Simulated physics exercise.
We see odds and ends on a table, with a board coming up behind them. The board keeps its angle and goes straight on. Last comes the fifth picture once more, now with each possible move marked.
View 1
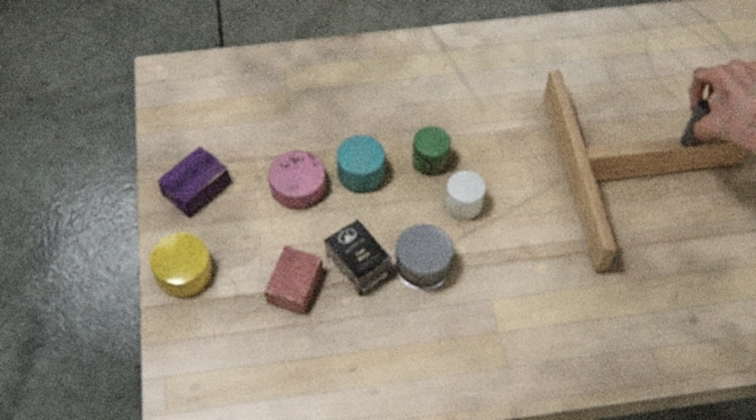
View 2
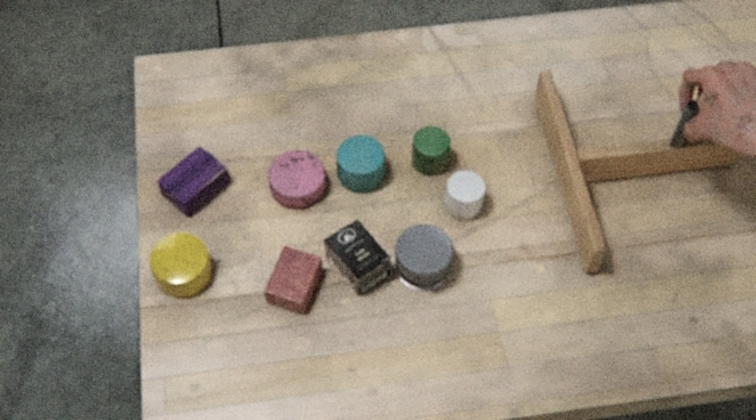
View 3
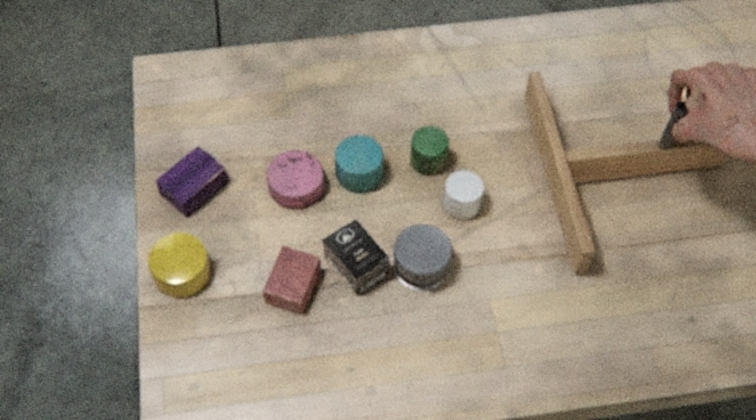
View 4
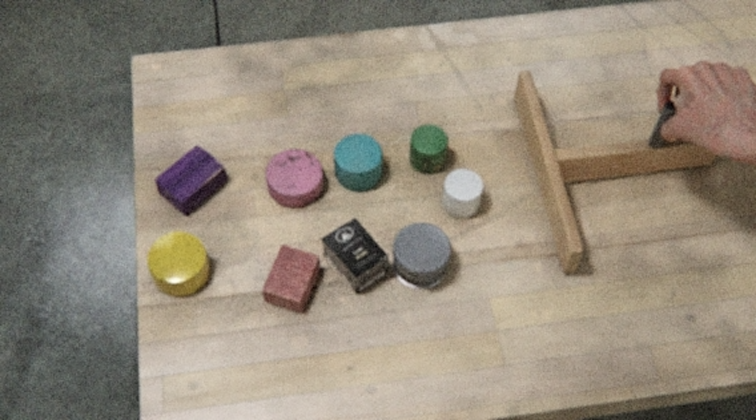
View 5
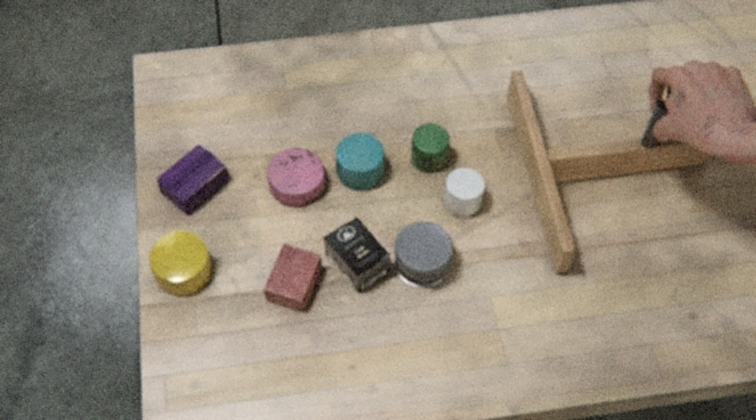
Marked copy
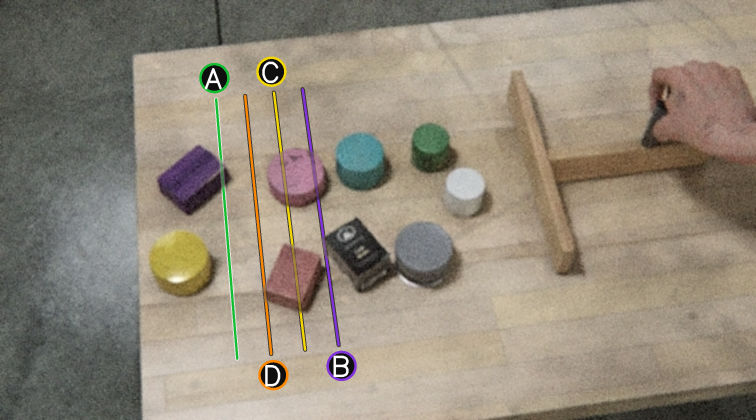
The clip shows colourful round tins, jars and small boxes sitting still on a wooden table while a hand at the right slides a T-shaped wooden board slowly left across the surface, a short distance toward them.
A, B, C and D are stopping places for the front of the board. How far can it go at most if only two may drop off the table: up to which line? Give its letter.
It can go as far as A.
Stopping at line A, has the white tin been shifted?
By then, yes.
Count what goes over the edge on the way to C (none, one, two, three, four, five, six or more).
In all, one.
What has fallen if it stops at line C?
The yellow pot goes over.
On the marked copy, A at (226, 218); B at (319, 207); C at (288, 211); D at (257, 215).
Taking A. A third of the way, board (429, 169); grey tin (408, 259); black box (350, 255).
Two thirds of the way, board (316, 183); yellow pot (153, 261); red block (197, 281).
When it is over, board (226, 194); red block over the edge; yellow pot over the edge; two fallen.
As for the rest, B is within the limit but short; C is within the limit but short; D is within the limit but short.
